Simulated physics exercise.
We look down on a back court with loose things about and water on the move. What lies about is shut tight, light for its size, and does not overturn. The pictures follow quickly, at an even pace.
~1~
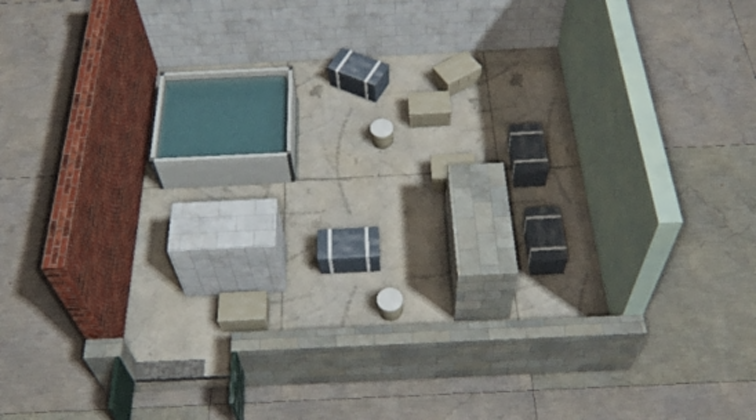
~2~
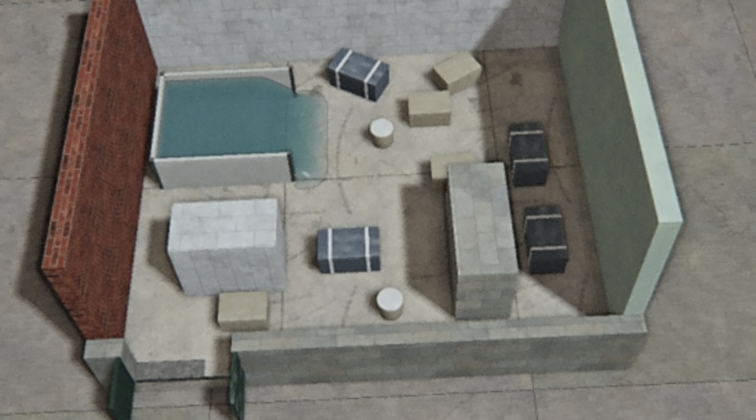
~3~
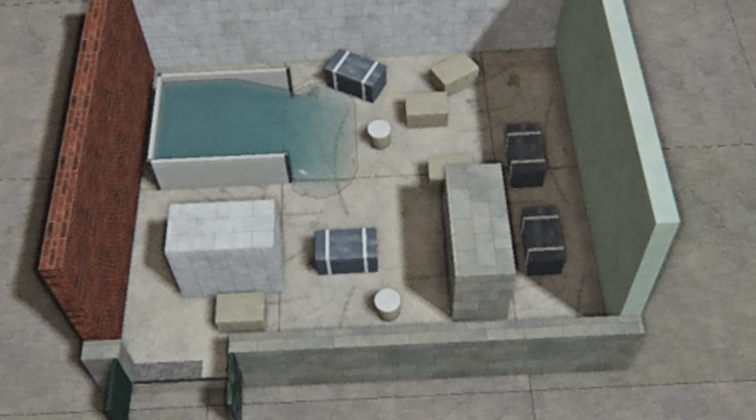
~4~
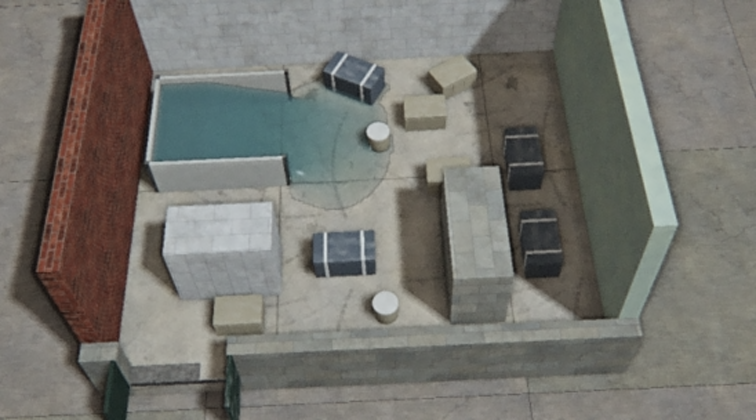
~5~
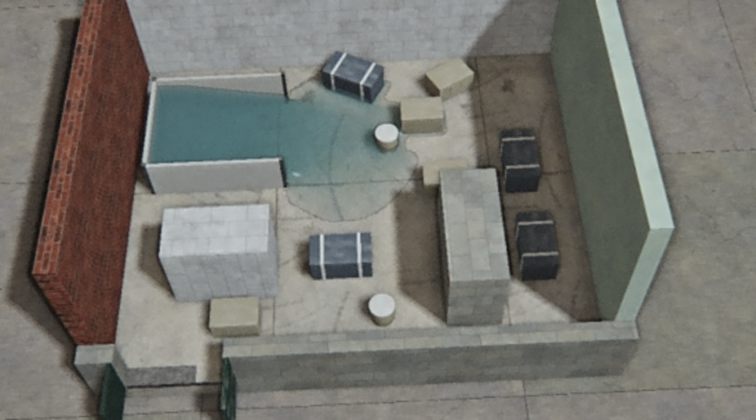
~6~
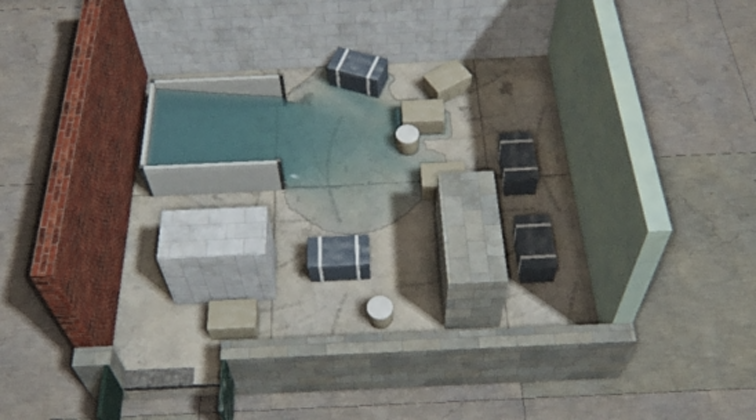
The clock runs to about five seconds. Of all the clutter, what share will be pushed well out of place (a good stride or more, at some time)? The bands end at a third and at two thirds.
It is two thirds or above.
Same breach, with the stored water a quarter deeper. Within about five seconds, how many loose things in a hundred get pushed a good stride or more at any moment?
I make it 80 per cent.
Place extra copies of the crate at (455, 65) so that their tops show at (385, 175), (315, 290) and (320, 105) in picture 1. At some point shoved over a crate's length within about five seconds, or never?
One after the other: Swept aside, short of that, shifted that much.
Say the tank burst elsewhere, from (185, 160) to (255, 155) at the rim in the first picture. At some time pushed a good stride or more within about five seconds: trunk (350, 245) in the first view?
For that one: That far or more.
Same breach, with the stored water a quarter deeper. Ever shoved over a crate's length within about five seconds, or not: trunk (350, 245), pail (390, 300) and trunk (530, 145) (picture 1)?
In that order: Less than that, yes, shifted that much.
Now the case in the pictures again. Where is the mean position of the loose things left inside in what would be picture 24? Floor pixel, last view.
At about (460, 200).
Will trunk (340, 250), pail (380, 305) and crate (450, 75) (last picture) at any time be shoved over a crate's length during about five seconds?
As listed: Under that, never so far, yes.
A moment on, 2 of 10 are well off their spots; 0 afloat.
Next, 6 of 10 are well off their spots; 4 afloat.
Later, 6 of 10 are well off their spots; 6 afloat.
In the end, 6 of 10 are well off their spots, and 7 have been at some point; 7 afloat.
